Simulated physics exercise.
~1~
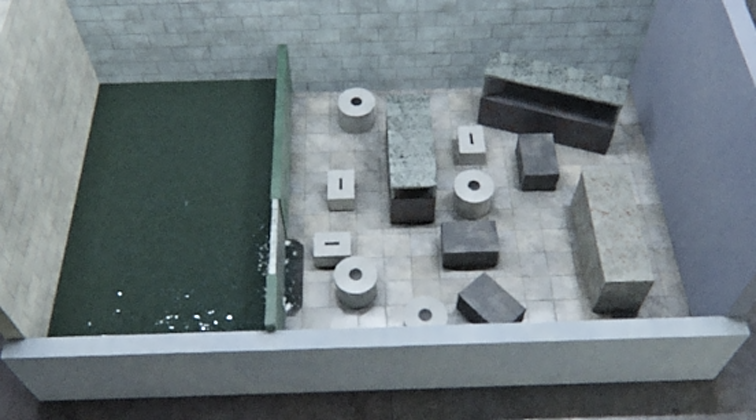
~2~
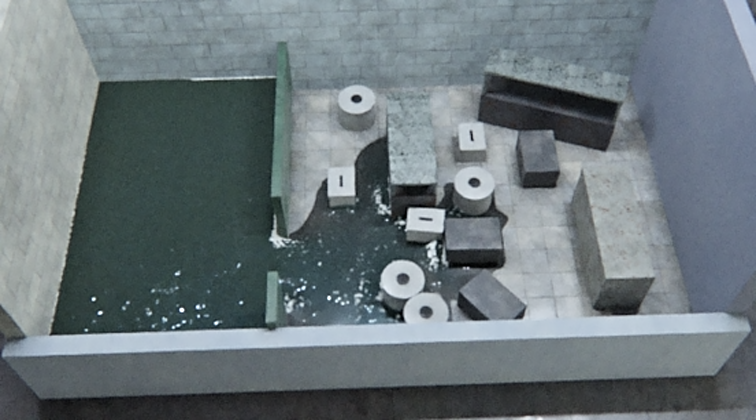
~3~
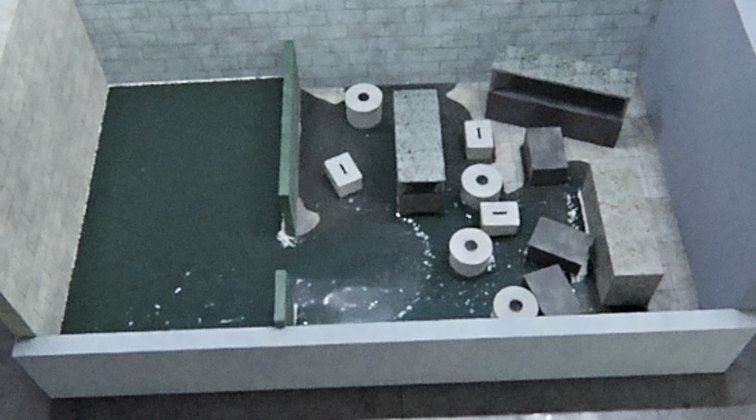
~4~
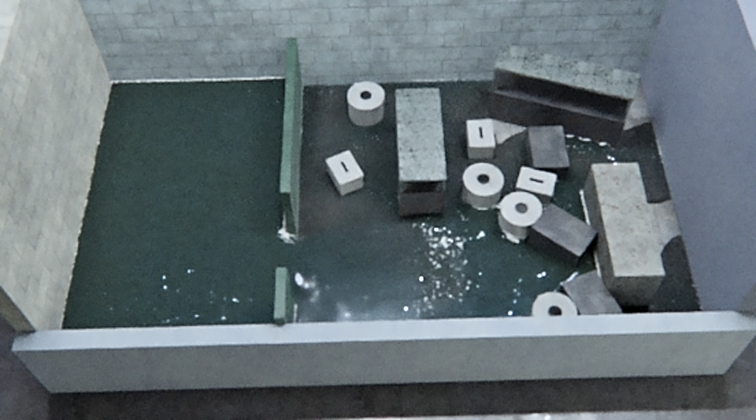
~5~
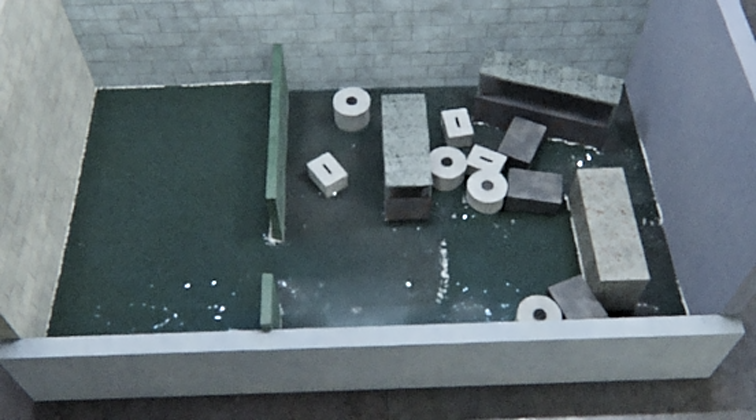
Dark green water pouring through a gap in a green partition, flooding a tiled basement and pushing pale and grey blocks rightward.
